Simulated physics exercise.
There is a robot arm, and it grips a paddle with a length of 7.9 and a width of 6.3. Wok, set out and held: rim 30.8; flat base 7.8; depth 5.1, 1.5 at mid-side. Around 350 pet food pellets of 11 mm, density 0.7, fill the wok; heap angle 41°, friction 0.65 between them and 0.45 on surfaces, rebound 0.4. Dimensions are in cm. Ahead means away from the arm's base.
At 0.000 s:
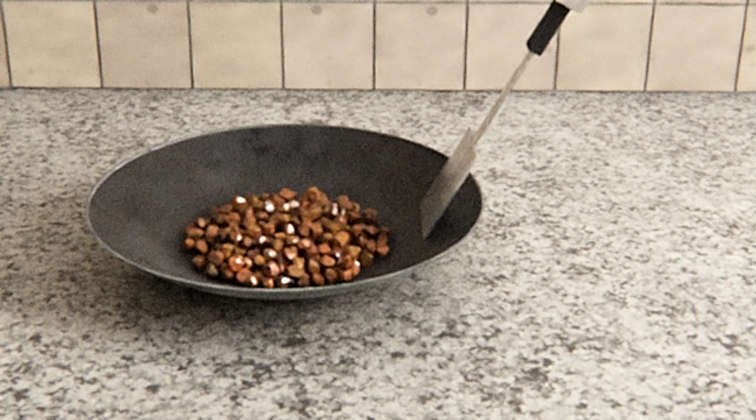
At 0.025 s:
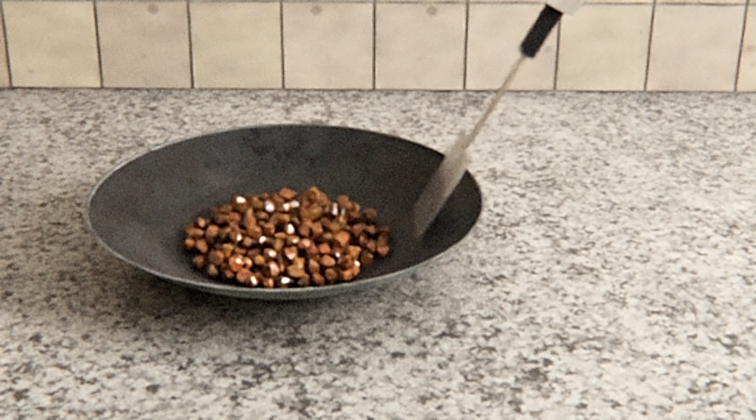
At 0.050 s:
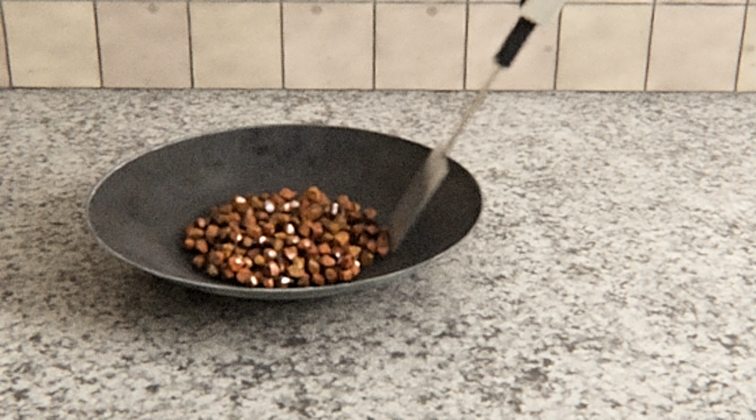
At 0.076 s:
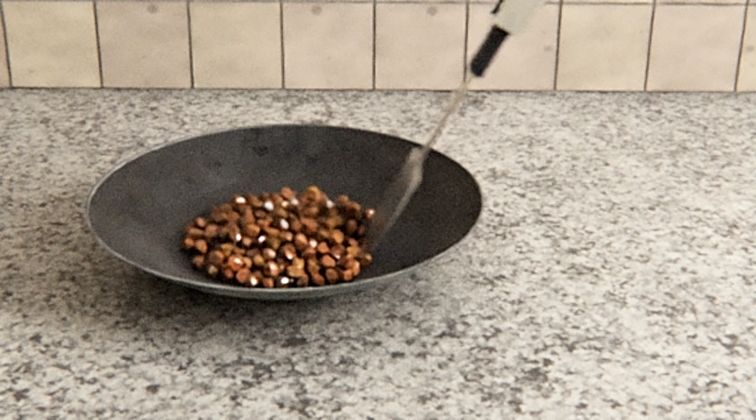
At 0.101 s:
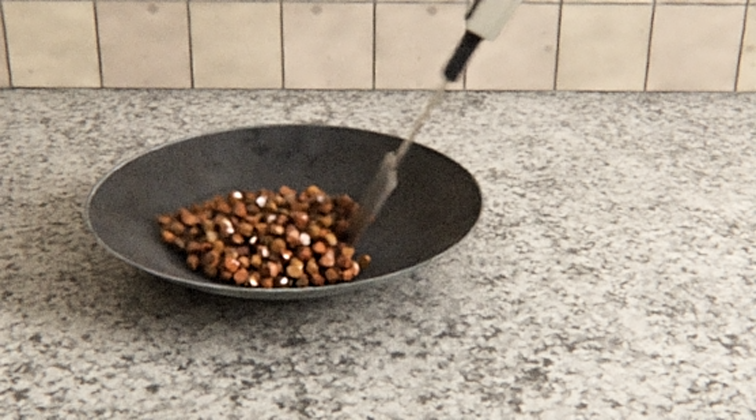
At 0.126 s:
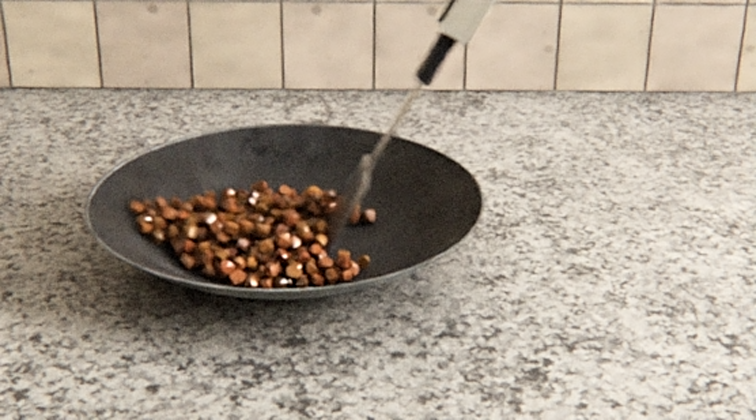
A robot arm lowers a paddle into a dark wok and pushes brown pellets left.
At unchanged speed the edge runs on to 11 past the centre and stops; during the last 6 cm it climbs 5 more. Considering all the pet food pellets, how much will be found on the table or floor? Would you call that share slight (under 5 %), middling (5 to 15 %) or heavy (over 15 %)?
It is heavy.
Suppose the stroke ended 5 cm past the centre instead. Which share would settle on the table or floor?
In that case around 0 per cent.
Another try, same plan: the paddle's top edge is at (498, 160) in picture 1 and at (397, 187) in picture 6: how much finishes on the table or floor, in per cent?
My guess would be close to 20 per cent.
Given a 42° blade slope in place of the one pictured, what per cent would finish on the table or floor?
Then roughly 25 percent.
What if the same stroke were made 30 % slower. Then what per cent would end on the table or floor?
Around 10 per cent would finish on the table or floor.
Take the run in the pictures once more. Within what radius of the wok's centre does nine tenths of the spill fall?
It comes to about 35 cm.
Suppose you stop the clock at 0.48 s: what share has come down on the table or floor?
My estimate is roughly 20 %.
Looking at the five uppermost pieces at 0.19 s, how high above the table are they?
About 5 cm.
After 0.19 s, sloping 61°, highest piece 6 above the table; 352 in the wok.
After 0.25 s, sloping 61°, highest piece 7 above the table; 345 in the wok, 7 on the blade or in flight.
After 0.48 s, sloping 61°, highest piece 6 above the table; 270 in the wok, 68 on the table or floor, 14 on the blade or in flight.
After 1.53 s, sloping 61°, highest piece 6 above the table; 270 in the wok, 82 on the table or floor.
At rest, 270 in the wok, 82 on the table or floor. That is 23 % on the table or floor.
